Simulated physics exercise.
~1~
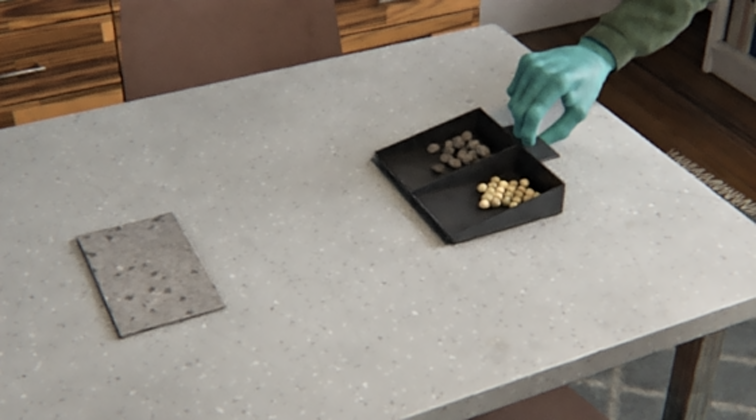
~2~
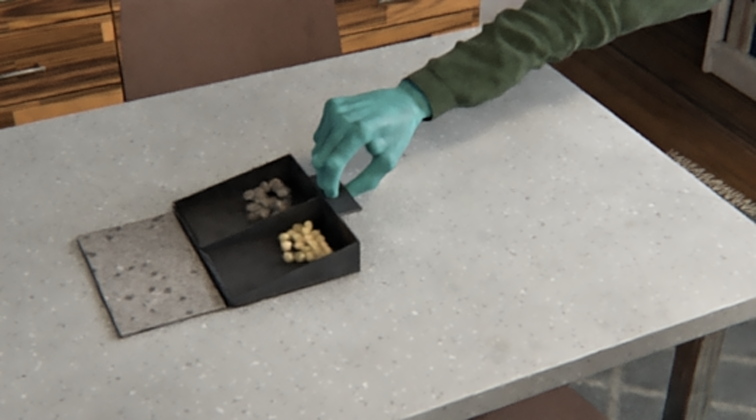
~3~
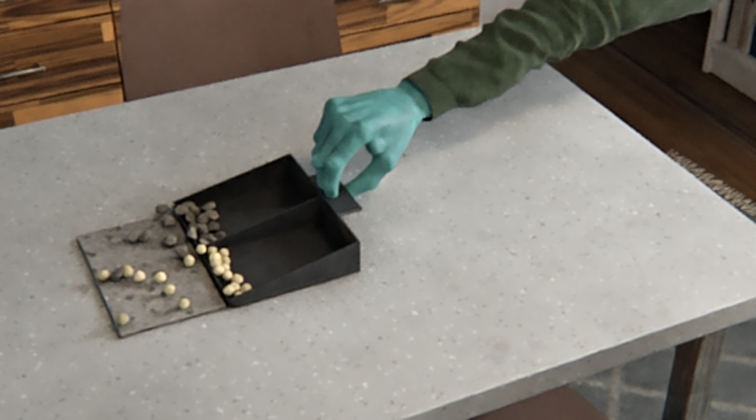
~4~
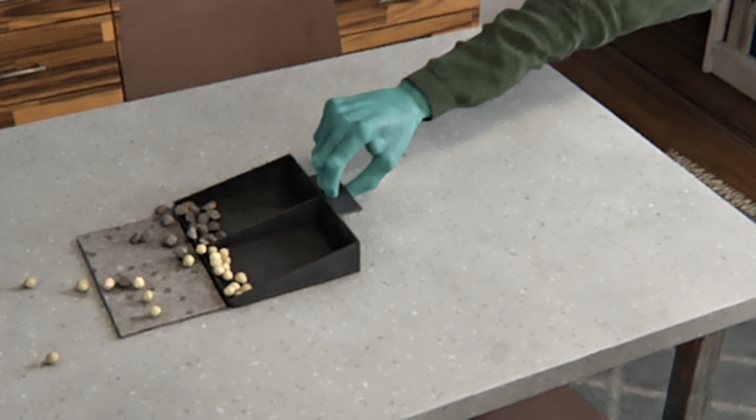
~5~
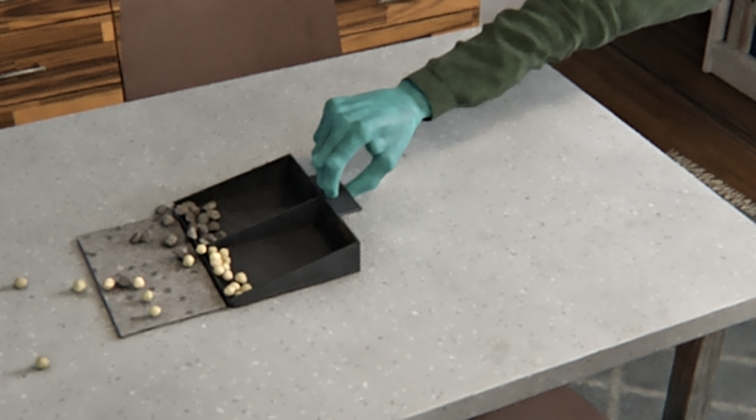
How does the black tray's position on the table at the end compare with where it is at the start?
The tray starts toward the right side of the table, well apart from the speckled slab. At the end it sits farther left and a little nearer the viewer, right up against the slab.
